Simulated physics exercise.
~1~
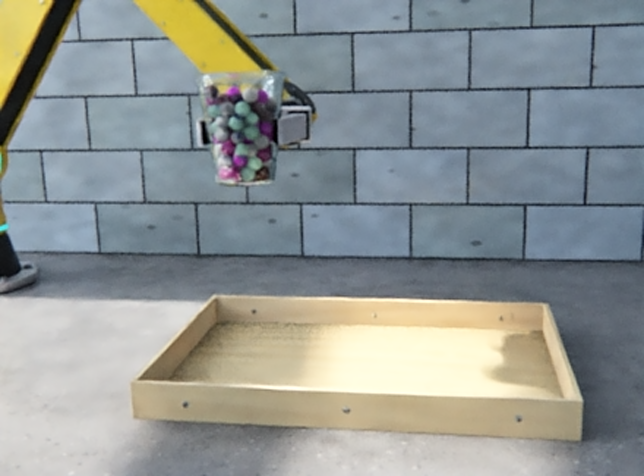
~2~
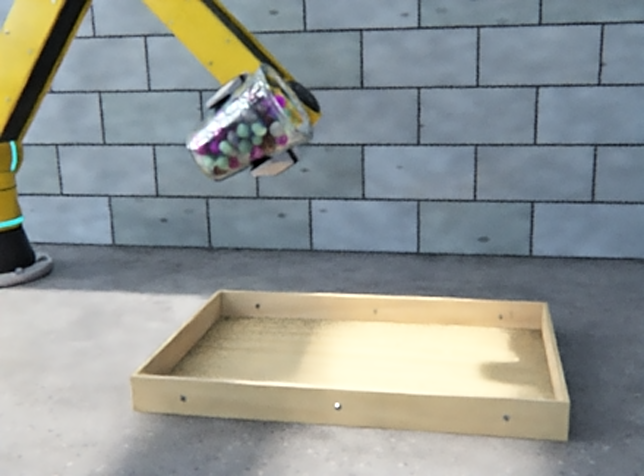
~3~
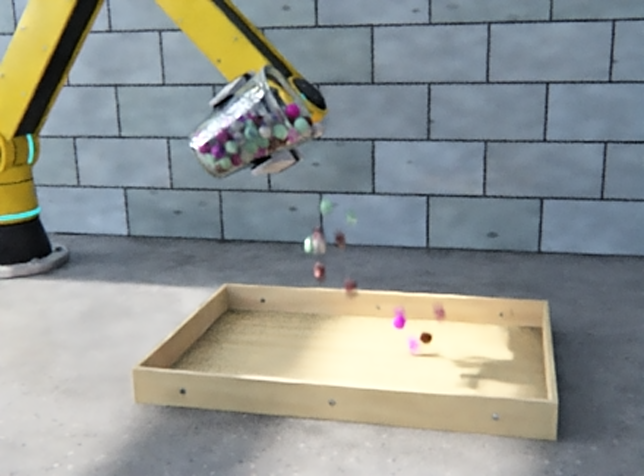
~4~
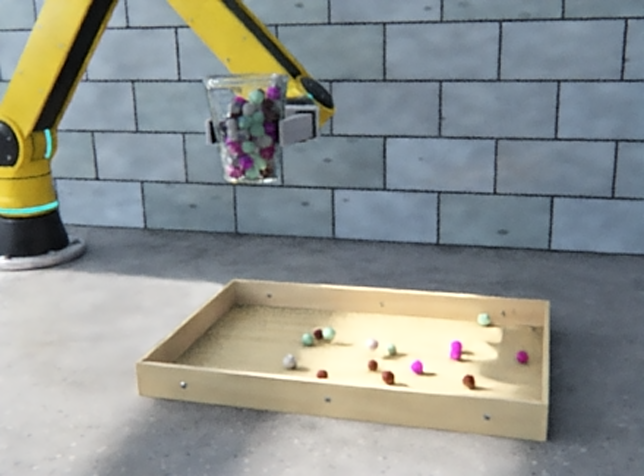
The video shows a yellow robot arm holding a clear beaker of small colourful round sweets above a shallow wooden tray, tilting it so that some tumble out, then returning it upright, with most sweets still inside and a few scattered across the tray.
